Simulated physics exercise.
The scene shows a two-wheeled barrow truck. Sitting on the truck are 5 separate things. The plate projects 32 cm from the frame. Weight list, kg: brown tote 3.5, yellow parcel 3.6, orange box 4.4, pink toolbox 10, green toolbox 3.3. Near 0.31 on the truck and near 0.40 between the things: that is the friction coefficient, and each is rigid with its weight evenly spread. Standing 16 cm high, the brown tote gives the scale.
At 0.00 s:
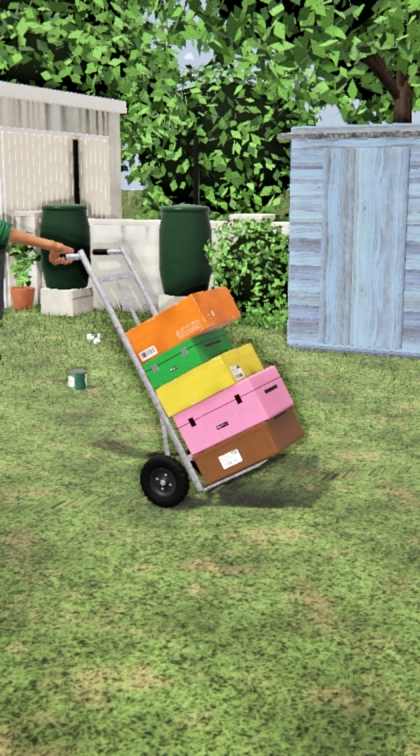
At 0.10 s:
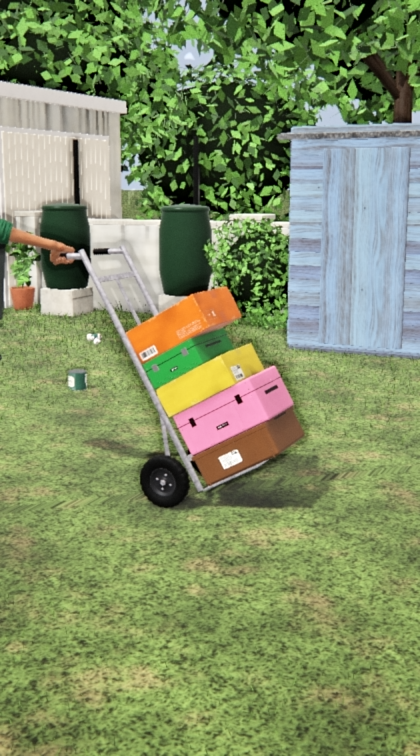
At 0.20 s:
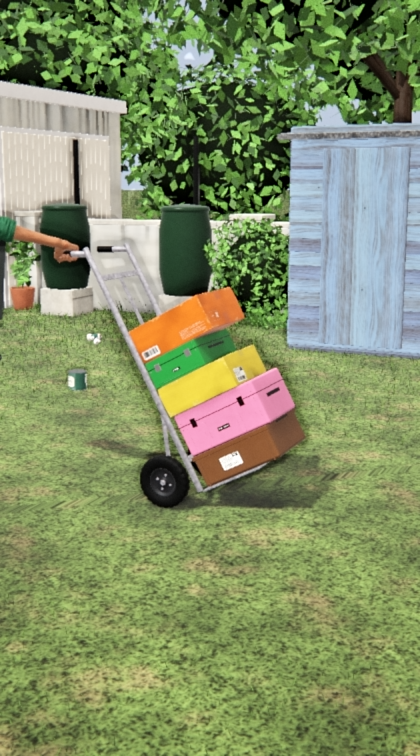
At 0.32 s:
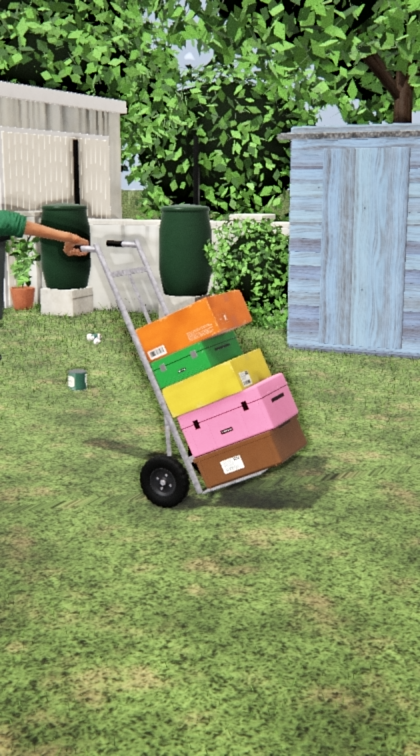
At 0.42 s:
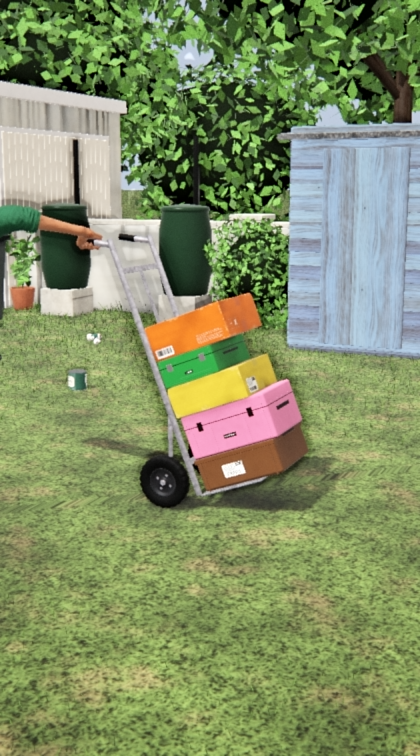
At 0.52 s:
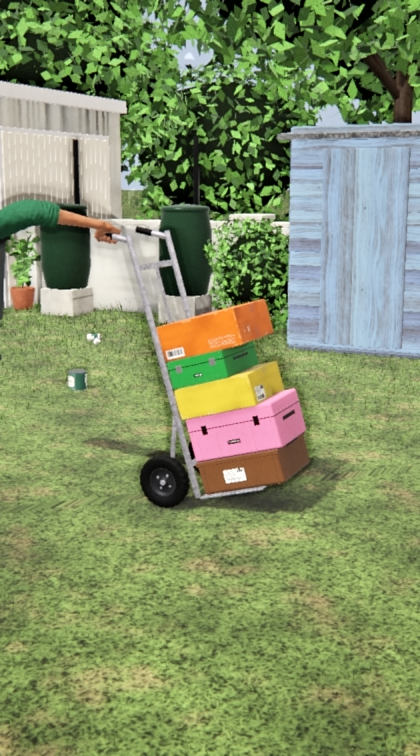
A hand truck stacked with five colourful boxes, orange on top and brown at the bottom, stayed in place on the grass, then swung gradually more upright as someone's hand moved its handle rightward.
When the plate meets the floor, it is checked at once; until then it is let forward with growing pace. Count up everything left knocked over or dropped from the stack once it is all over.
Casualty count: Nothing.
After 0.72 s, truck 3° back.
After 0.82 s, truck upright; yellow parcel slid 2 cm near (254, 408); orange box slid 4 cm; green toolbox slid 2 cm.
After 1.02 s, truck upright; yellow parcel tipped 3° from how it sat near (256, 408); brown tote tipped 3° from how it sat near (256, 482); orange box tipped 3° from how it sat.
After 1.12 s, truck upright; orange box slid 2 cm.
At rest (1.5 s), all 5 in place, give or take 10 cm. In the last view, brown tote near (255, 483), yellow parcel near (251, 408).
